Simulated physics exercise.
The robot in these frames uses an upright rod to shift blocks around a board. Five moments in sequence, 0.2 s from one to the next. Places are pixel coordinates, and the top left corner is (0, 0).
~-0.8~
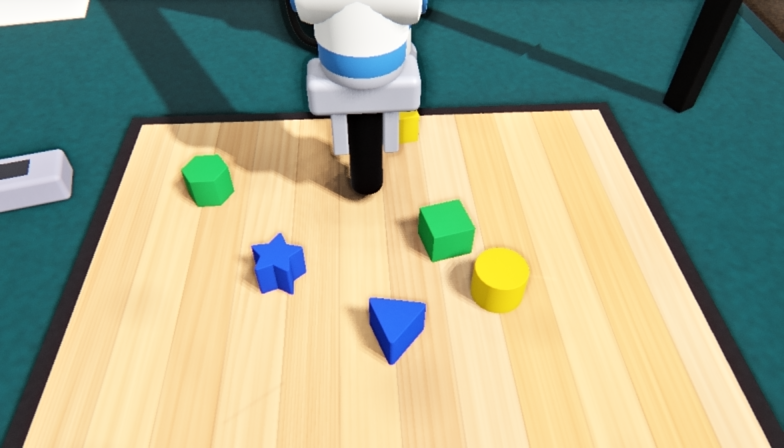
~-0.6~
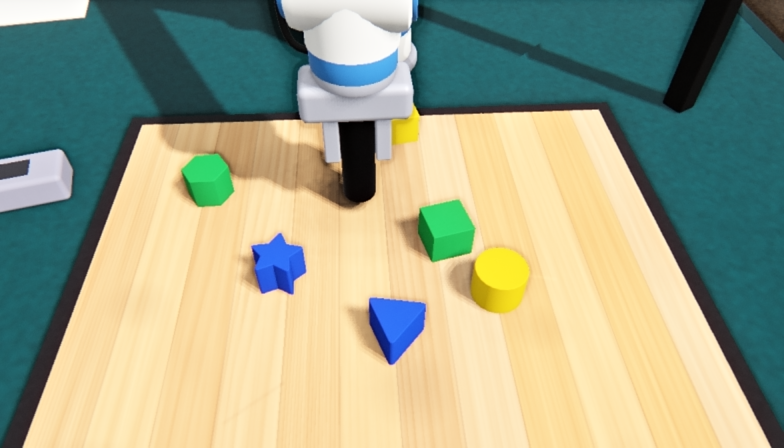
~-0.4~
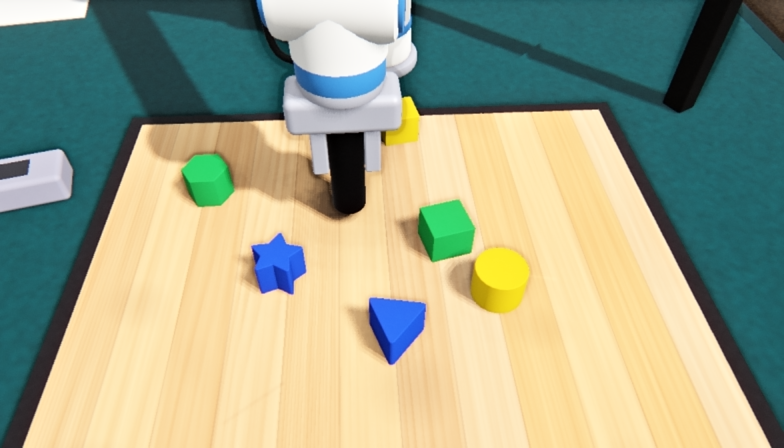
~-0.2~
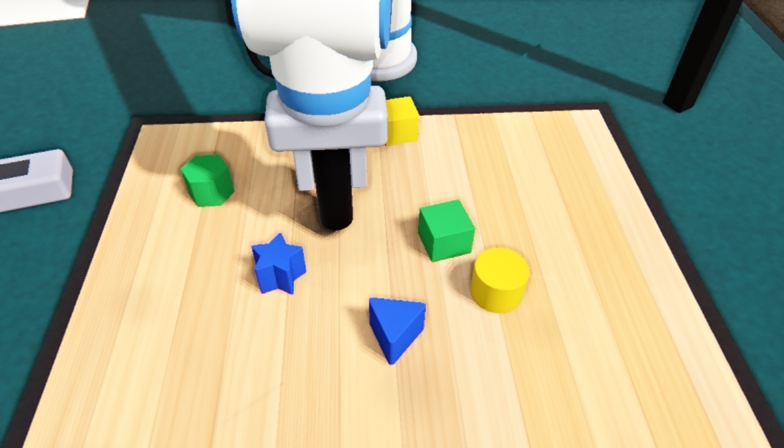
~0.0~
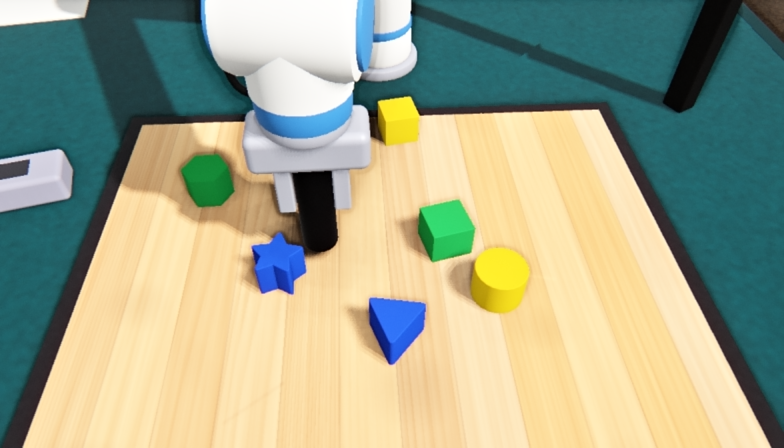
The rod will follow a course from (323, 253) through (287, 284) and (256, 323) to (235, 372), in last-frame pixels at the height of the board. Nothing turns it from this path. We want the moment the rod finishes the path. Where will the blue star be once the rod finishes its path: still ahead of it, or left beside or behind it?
The block lies off to the side or behind.
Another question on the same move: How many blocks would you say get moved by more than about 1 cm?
This push will displace one block.
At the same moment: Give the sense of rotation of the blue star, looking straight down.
Spins clockwise.
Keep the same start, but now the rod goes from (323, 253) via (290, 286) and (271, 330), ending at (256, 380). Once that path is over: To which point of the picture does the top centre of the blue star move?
Around pixel (233, 284).
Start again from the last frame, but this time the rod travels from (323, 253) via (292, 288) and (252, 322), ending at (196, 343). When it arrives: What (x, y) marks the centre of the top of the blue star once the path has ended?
In the picture, it is at (204, 281).
The first path, step by step. One third of the way, rod (284, 272); blue star (245, 273), turned 25° clockwise.
Two thirds of the way, rod (253, 311); blue star (211, 294), turned 60° clockwise.
At the end, rod (231, 361); blue star (209, 298), turned 80° clockwise.
